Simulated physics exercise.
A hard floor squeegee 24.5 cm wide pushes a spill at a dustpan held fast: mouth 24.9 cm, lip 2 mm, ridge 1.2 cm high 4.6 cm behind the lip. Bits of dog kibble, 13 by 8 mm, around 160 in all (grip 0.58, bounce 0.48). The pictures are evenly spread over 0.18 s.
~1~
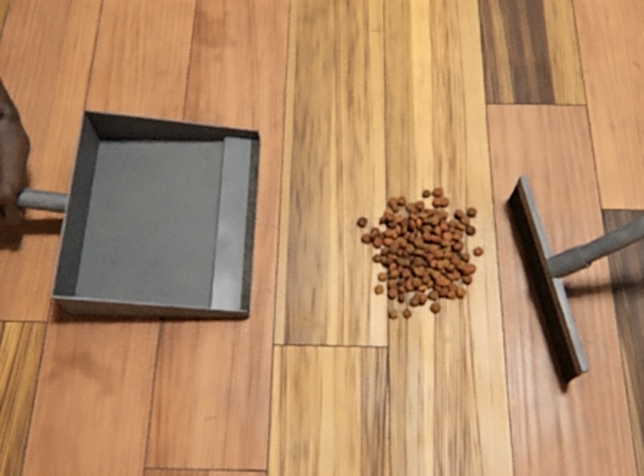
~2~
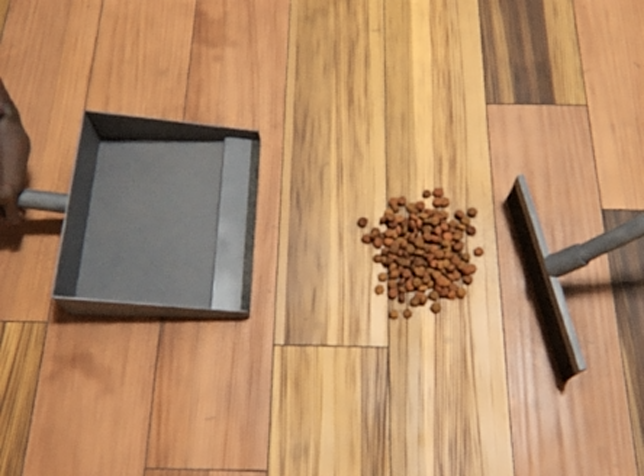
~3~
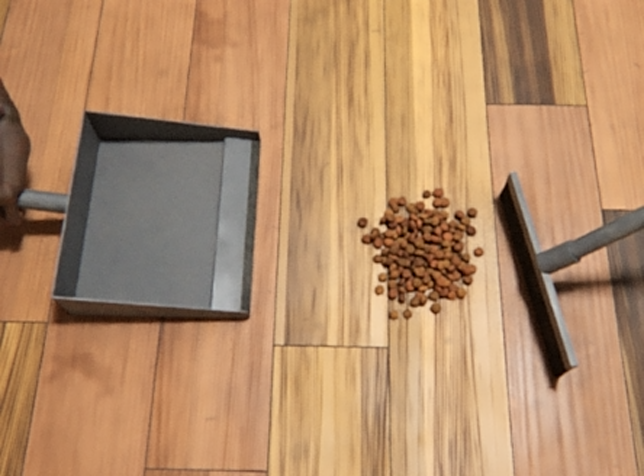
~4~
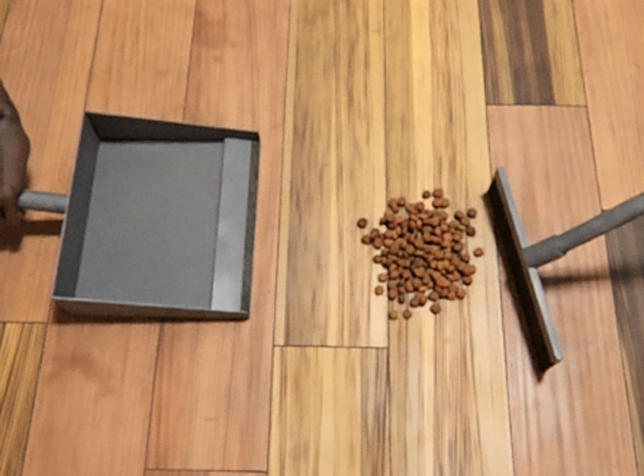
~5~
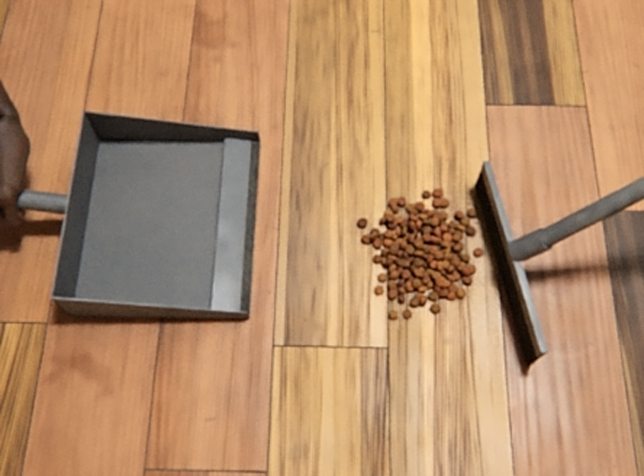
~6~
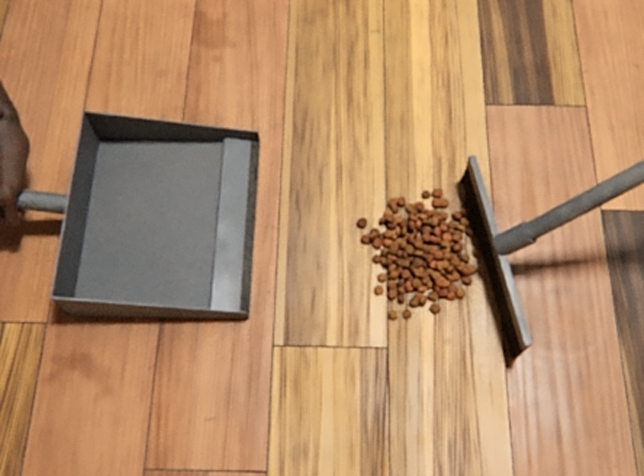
On a floor of mixed light and reddish wood planks, a hand at the left edge keeps a gray dustpan still, with a small pile of brown kibble lying to its right. A gray squeegee slides slowly leftward from the right until its blade meets the pile's near edge, barely disturbing the pieces.
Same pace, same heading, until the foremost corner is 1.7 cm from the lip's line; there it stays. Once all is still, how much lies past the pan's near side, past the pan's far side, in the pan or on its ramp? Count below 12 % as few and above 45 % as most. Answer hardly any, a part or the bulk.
Past the pan's near side: Hardly any; past the pan's far side: Hardly any; in the pan or on its ramp: Hardly any.
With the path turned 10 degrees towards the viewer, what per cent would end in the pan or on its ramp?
It would be near 15 per cent.
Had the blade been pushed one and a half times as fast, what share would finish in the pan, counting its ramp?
Then about 5 per cent.
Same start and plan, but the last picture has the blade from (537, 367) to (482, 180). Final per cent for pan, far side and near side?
Pan 20, far 0, near 10.
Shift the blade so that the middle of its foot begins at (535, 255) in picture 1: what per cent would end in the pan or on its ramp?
Some 0 per cent.
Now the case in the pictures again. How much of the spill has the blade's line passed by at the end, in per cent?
Some 20 per cent.
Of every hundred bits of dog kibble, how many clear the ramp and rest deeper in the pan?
Roughly 0 per cent.
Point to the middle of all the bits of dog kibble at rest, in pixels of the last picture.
Around (278, 221).
Then, 0.28 s after the last picture, middle of the blade 17 cm from the lip; 0 % over the lip, far side 0 %, near side 0 %.
Then, 0.47 s after the last picture, middle of the blade 9 cm from the lip; 0 % over the lip, far side 0 %, near side 0 %.
Then, 0.78 s after the last picture, middle of the blade 4 cm from the lip; 0 % over the lip, far side 5 %, near side 0 %.
In the end, near side 0 %, far side 5 %, pan 0 %, in front of the lip or behind the blade 90 %.
